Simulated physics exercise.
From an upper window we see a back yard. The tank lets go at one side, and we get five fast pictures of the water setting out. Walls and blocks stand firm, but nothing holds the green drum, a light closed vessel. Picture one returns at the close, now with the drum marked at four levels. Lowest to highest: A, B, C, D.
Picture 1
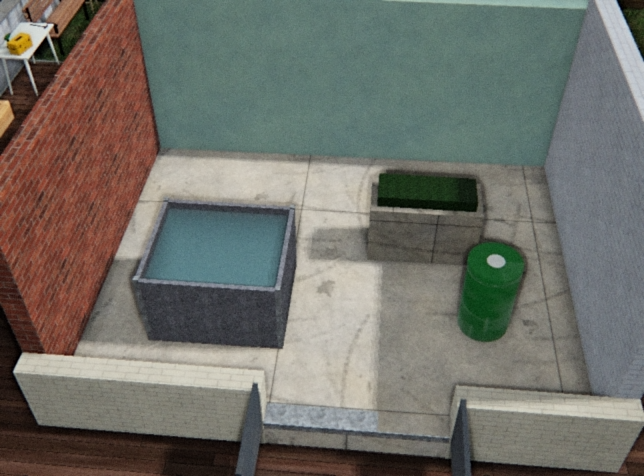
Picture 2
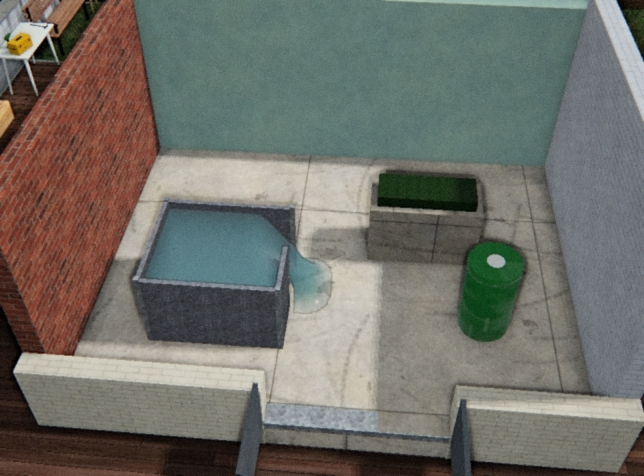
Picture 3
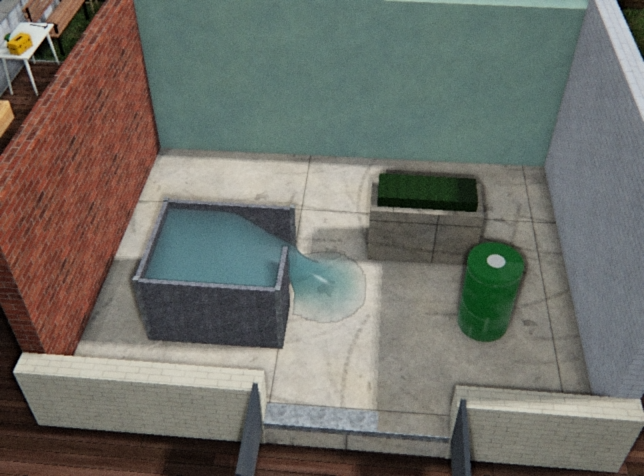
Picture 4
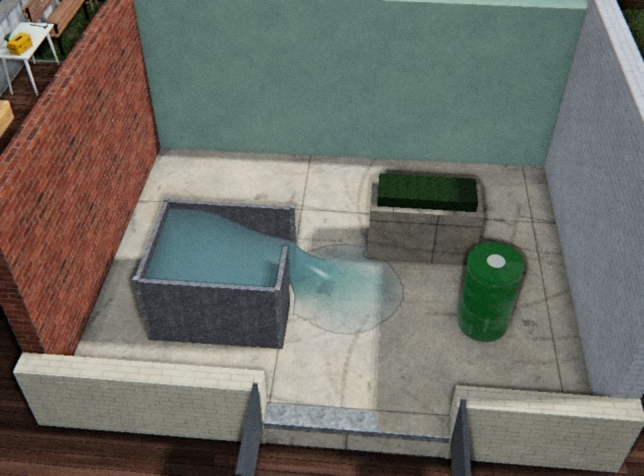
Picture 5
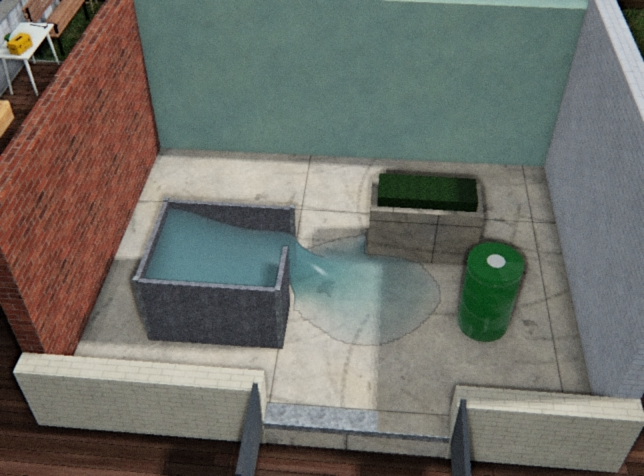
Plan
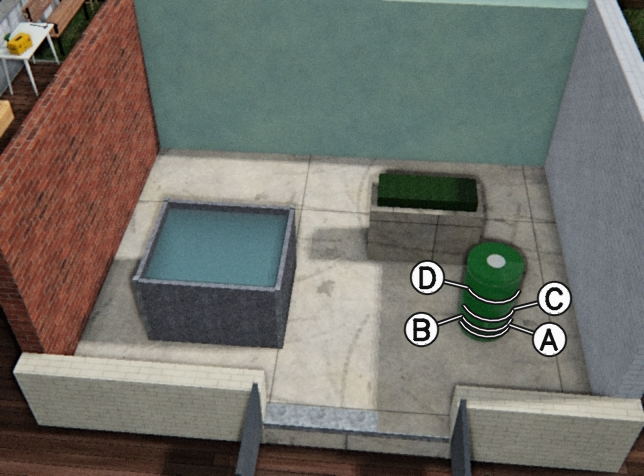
A stone tank full of water stood in a walled yard, then water poured out through its right side and spread in a widening puddle across the paving toward the green drum.
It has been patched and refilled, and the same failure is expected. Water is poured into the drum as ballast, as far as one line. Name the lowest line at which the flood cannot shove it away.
I would pick level C.
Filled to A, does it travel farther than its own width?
Yes.
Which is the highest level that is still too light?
B.
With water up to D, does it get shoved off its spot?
No, not at all.
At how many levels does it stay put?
Two of them.
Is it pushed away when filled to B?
Yes.
On the marked copy, A at (486, 336); B at (487, 330); C at (490, 320); D at (494, 302); from the bottom up A, B, C, D.
For level A, it is pushed about 3 times its own width away.
For level B, it is pushed about its own width away.
For level C, it does not move.
For level D, it does not move.
